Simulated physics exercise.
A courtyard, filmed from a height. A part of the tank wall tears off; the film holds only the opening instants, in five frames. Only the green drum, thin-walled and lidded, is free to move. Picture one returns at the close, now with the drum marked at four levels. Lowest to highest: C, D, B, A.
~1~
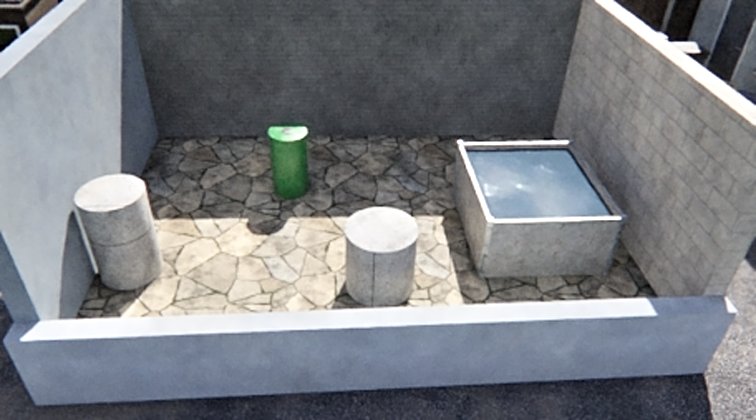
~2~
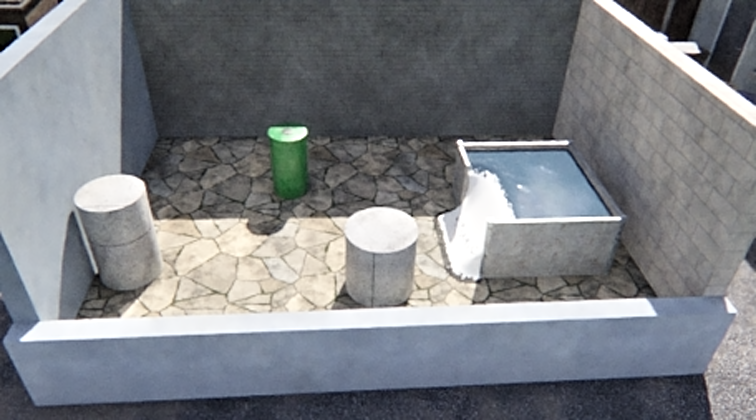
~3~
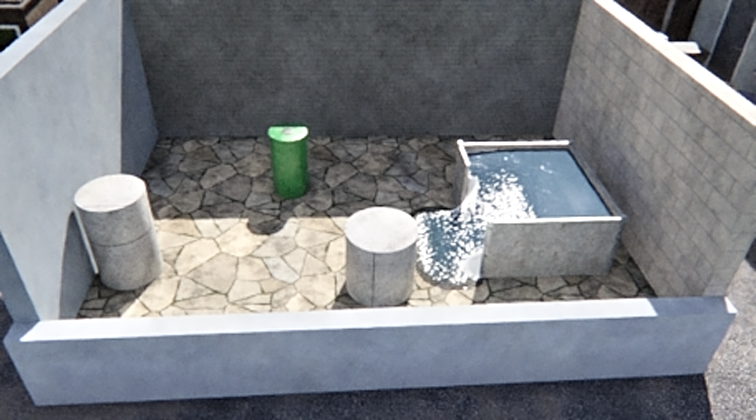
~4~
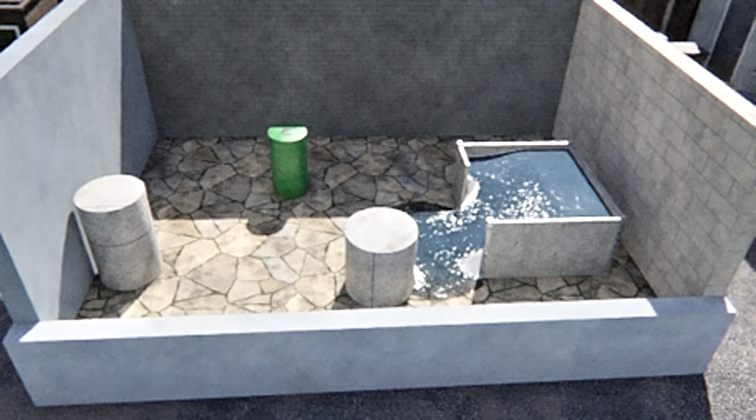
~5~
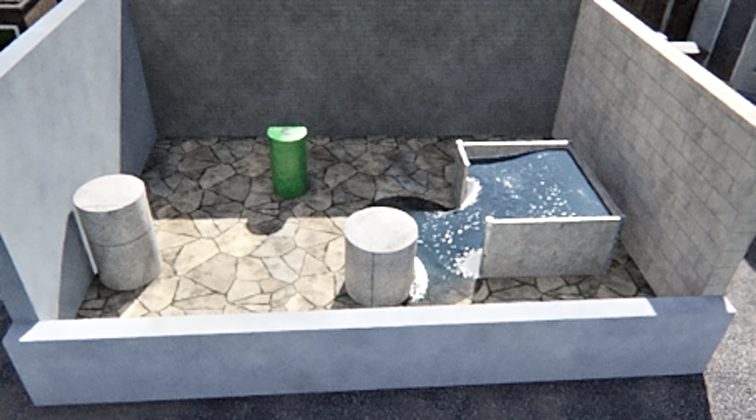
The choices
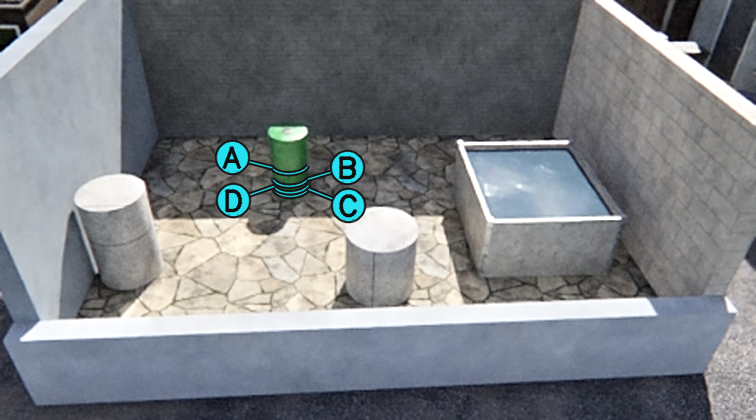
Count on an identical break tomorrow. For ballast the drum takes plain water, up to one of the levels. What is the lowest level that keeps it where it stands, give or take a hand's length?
Line A.
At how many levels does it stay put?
One.
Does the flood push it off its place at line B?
Yes, that goes wrong.
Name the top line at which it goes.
B it is.
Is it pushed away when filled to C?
Yes, it does.
In cyan, A at (289, 173); B at (290, 186); C at (290, 196); D at (290, 192); from the bottom up C, D, B, A.
Choosing A, it does not move.
Choosing B, it is pushed about its own width away.
Choosing C, it is pushed about 4 times its own width away.
Choosing D, it is pushed about 3 times its own width away.
